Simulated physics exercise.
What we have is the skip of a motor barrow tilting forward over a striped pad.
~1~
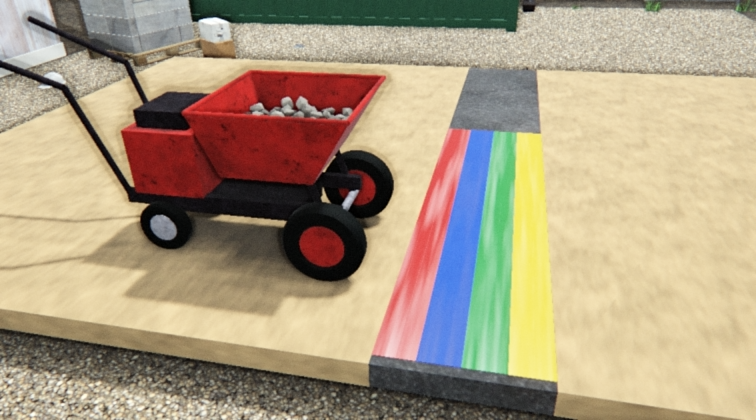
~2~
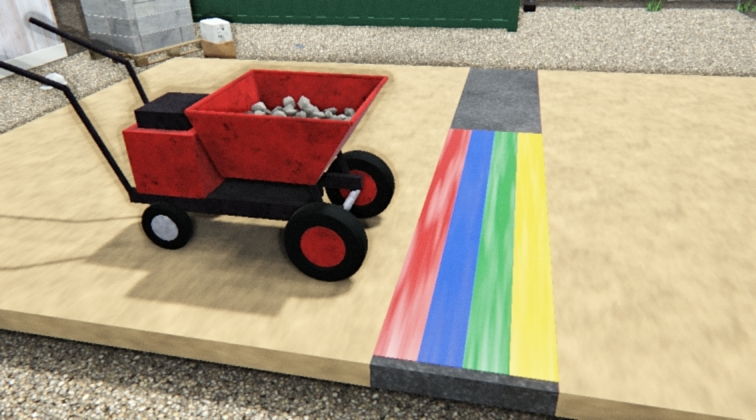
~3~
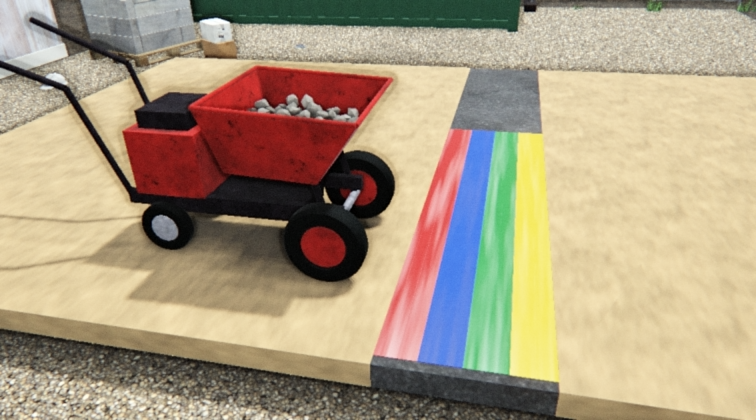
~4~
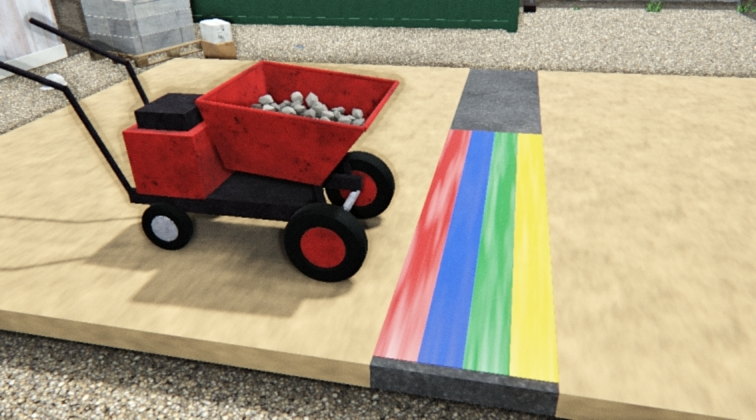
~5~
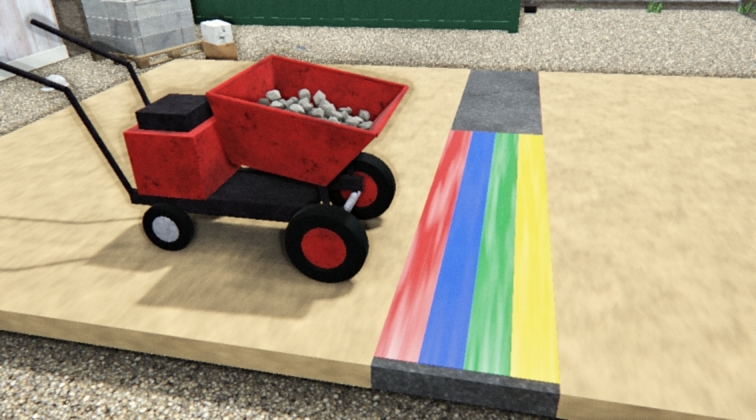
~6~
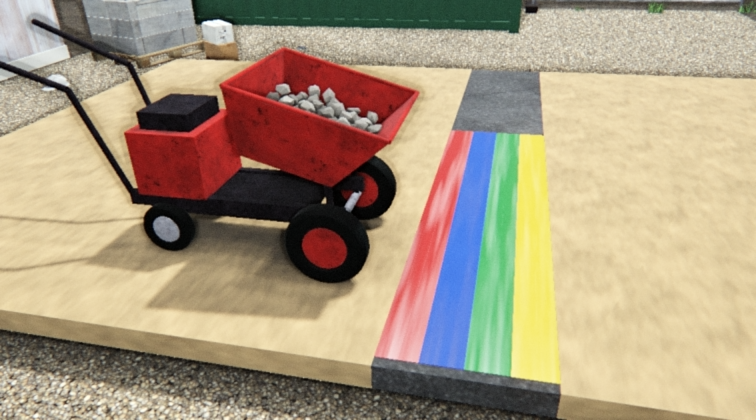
A red motor barrow's skip of broken stones tilts forward beside a pad with colored stripes.
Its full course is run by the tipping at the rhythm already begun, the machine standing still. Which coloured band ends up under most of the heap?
The green one.
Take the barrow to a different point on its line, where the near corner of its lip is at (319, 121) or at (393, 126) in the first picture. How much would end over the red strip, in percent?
Trial 1 around 0 %, trial 2 around 0 %.
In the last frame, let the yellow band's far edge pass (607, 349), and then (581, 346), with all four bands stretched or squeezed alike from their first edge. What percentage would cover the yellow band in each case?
20 and 20 percent, roughly.
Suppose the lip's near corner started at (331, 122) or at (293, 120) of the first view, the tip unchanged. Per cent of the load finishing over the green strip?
You'd get around 30 in a hundred, then 10 in a hundred.
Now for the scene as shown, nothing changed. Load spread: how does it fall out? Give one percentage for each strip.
The red strip carries 0 per cent, the blue strip 10 per cent, the green strip 35 per cent and the yellow strip 25 per cent.
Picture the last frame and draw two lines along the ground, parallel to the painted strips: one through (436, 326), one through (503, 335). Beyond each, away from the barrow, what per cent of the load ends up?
Roughly 80 and 40 %.
Just after the last frame, skip tipped steeply; every one in the skip.
A moment on, skip tipped right over; the larger part in the skip; just a few over the blue strip; about a tenth over the green strip; just a few over the yellow strip.
Further on, skip tipped right over; roughly a quarter in the skip; about a tenth over the blue strip; roughly a third over the green strip; roughly a quarter over the yellow strip; about a tenth off the paint.
When it is over, skip tipped right over; roughly a quarter in the skip; not one over the red strip; about a tenth over the blue strip; roughly a third over the green strip; roughly a quarter over the yellow strip; about a tenth off the paint.
